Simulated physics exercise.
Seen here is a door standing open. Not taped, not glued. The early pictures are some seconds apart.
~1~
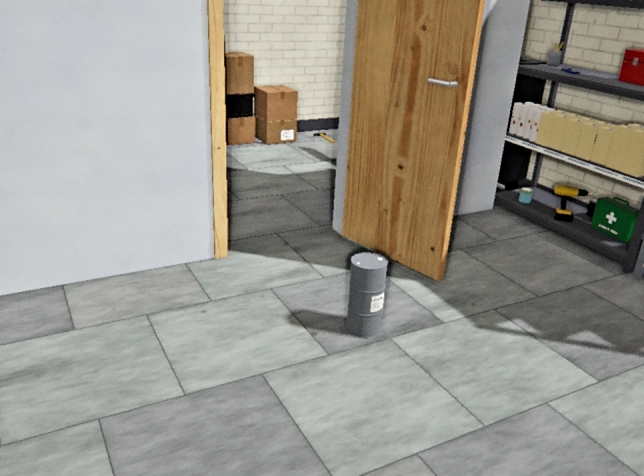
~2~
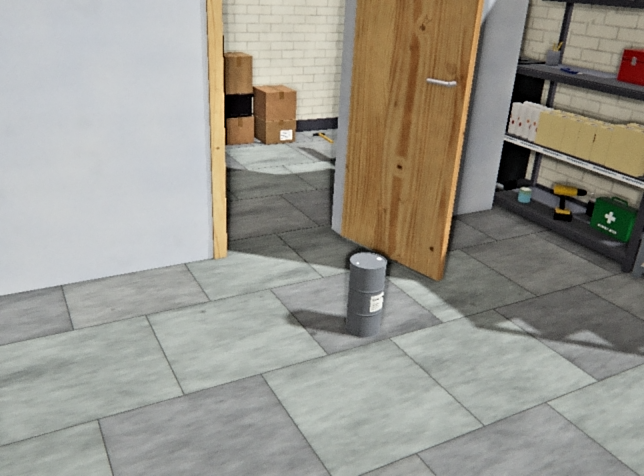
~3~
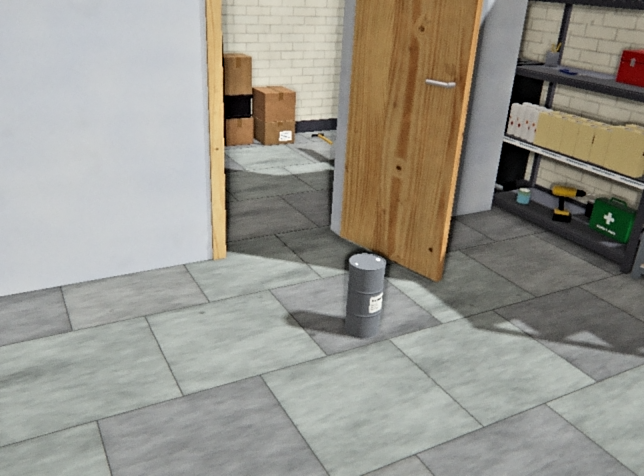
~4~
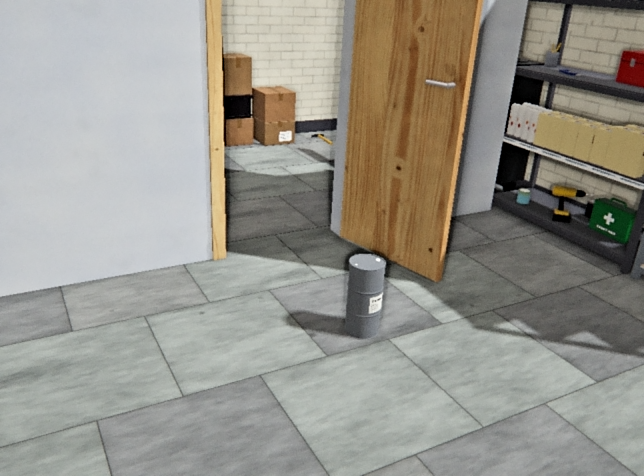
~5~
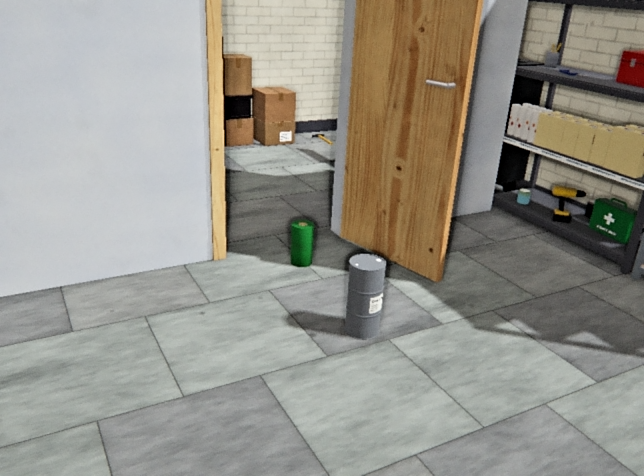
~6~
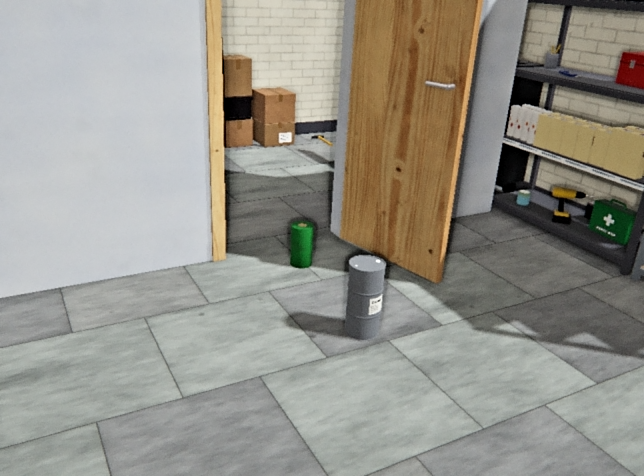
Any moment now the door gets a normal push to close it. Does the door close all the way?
Yes.
Then, 0.90 s after the last picture, door 68° open.
Then, 1.50 s after the last picture, door 31° open; green roll slid a little near (293, 242).
Then, 1.90 s after the last picture, door 8° open; green roll slid well along near (270, 233).
At rest, door 0° open; moved from the start, green roll; grey canister in place. Seen from the same camera at the end, green roll near (263, 227).
